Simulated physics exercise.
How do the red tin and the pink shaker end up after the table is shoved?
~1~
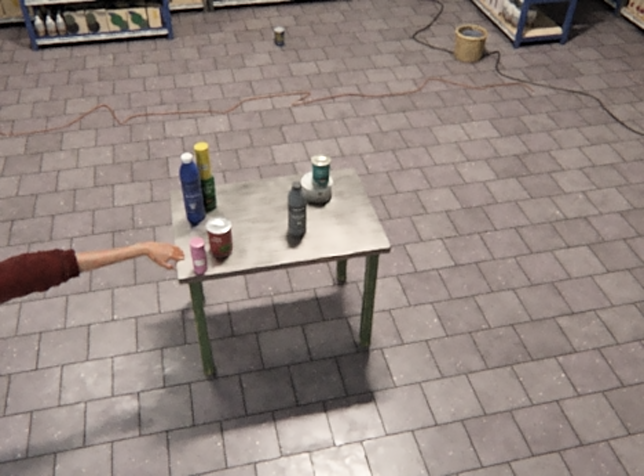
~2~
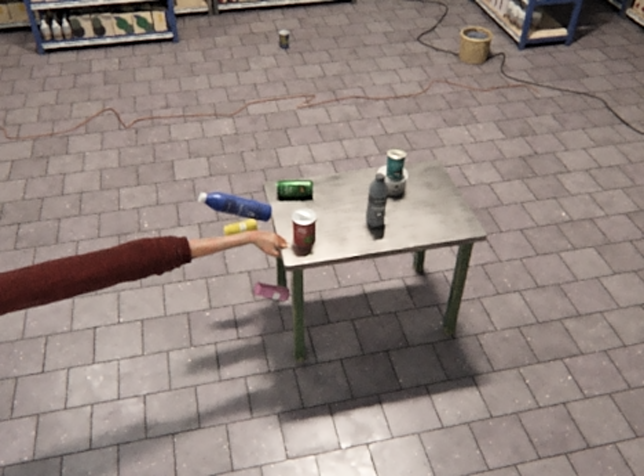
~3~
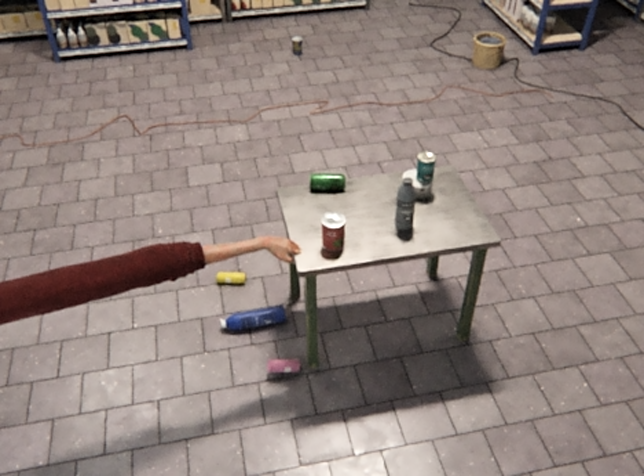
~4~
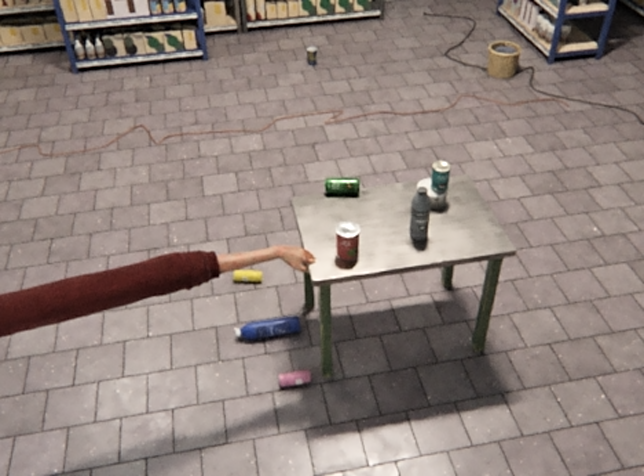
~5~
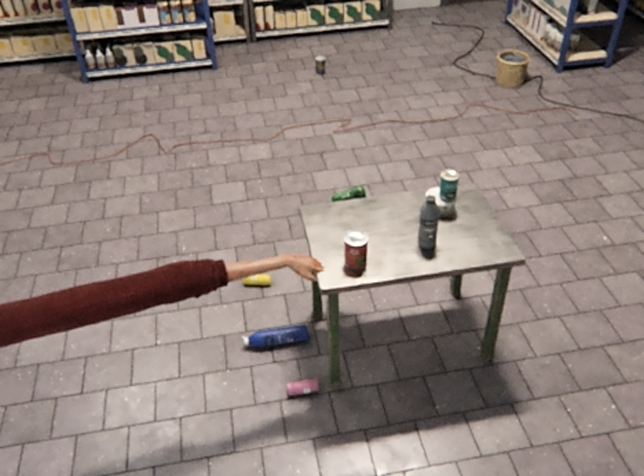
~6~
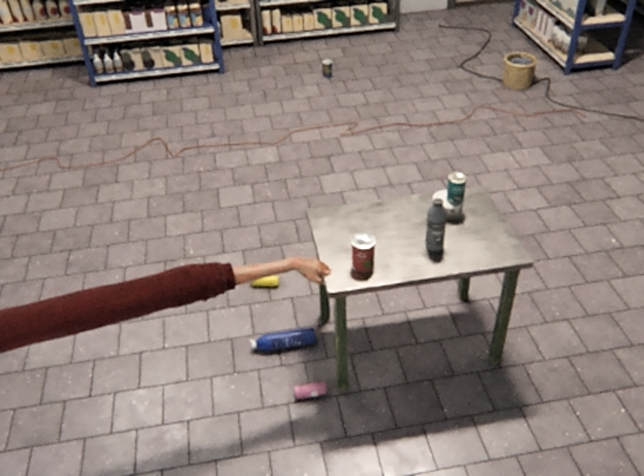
The red tin stays upright on the table, while the pink shaker goes over the edge and ends up lying on the floor.
